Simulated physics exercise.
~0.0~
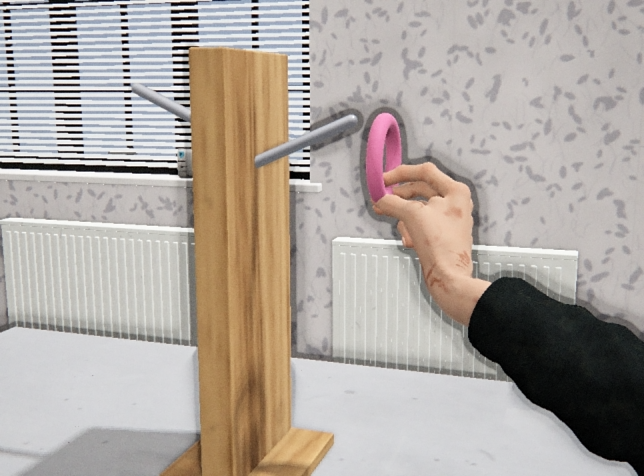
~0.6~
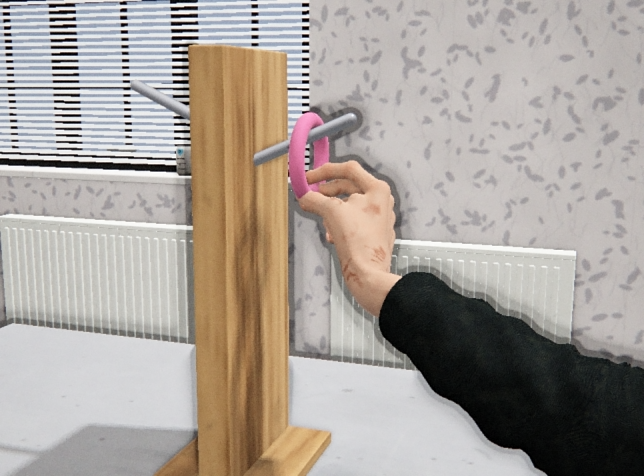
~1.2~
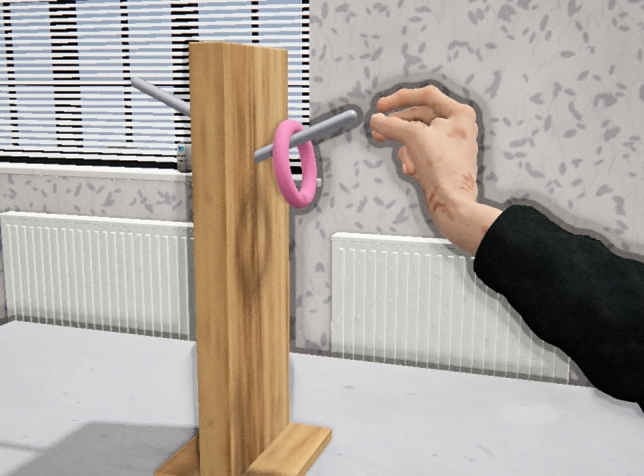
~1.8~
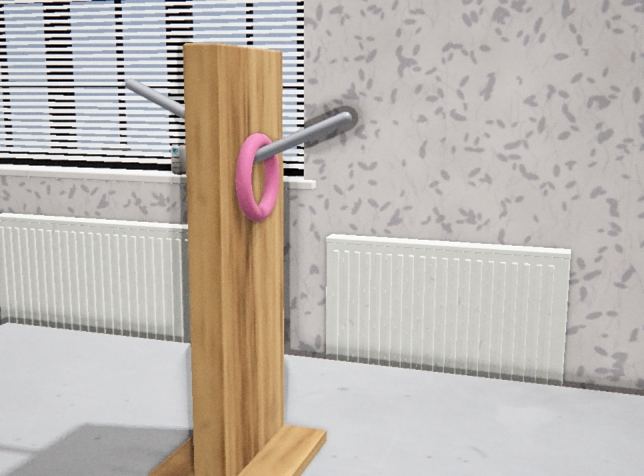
A hand in a dark sleeve holds a pink ring, like a roll of tape, at the right of a wooden peg stand on a pale tabletop, seen from a slightly swaying camera. Behind are a blind-covered window, white radiators and patterned grey wallpaper. The hand moves the ring left, passing it over the grey peg that sticks out to the right. It lets go and draws back as the ring drops a little and tilts, hanging from the peg. The ring then slides left along the peg to the wooden post and remains hooked there, with the hand gone from view.
